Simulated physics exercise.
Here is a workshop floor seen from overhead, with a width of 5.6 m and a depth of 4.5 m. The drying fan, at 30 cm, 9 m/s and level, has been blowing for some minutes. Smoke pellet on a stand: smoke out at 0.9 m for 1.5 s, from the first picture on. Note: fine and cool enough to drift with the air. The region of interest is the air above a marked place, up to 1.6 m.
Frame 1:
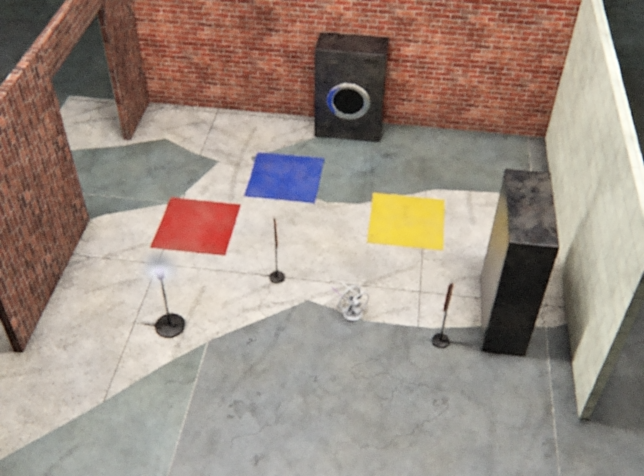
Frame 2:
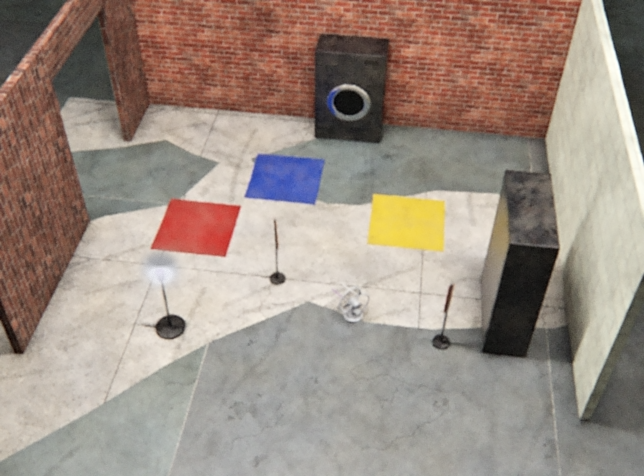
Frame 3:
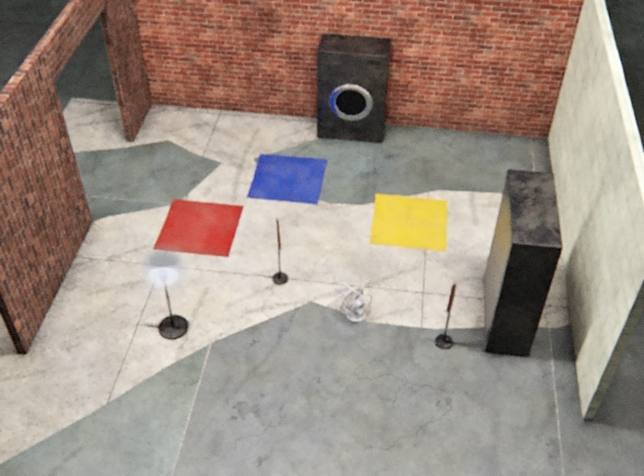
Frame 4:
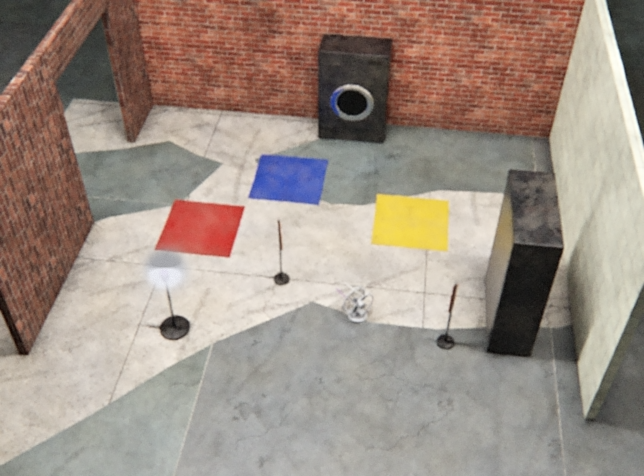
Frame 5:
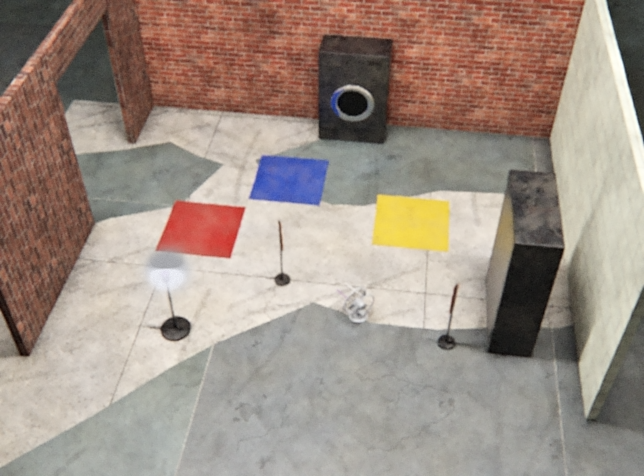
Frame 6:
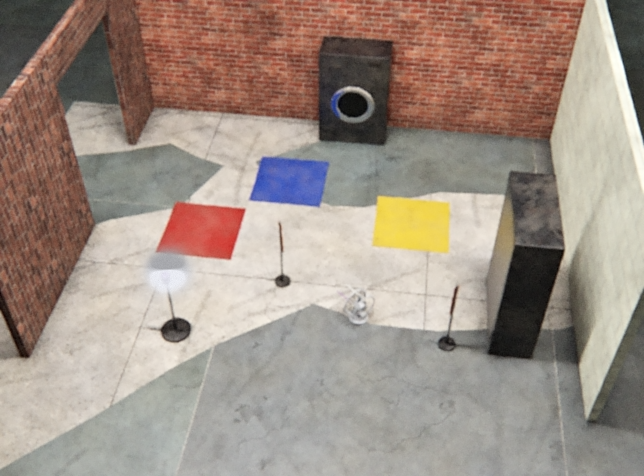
On a workshop floor, pale smoke hangs above a stand, barely shifting near colored mats.
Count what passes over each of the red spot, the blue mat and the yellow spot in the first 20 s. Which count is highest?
The red one.
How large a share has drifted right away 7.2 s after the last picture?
Around 0 percent at that point.
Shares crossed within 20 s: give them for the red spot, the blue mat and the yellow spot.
100 % red, 1 % blue, 0 % yellow.
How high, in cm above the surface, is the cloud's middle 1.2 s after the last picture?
80 cm.
Then, 1.2 s after the last picture we count, 0 % has passed over the yellow spot, 0 % over the blue mat and 0 % over the red spot, with 100 % still about or yet to come, and the middle of the rest is near (172, 269).
Then, 3.2 s after the last picture we count, 0 % has passed over the yellow spot, 0 % over the blue mat and 0 % over the red spot, with 100 % still about or yet to come, and the middle of the rest is near (184, 265).
Then, 7.2 s after the last picture we count, 0 % has passed over the yellow spot, 0 % over the blue mat and 0 % over the red spot, with 100 % still about or yet to come, and the middle of the rest is near (215, 259).
Then, 19.2 s after the last picture we count, 0 % has passed over the yellow spot, 1 % over the blue mat and 99 % over the red spot, with 10 % still about or yet to come.
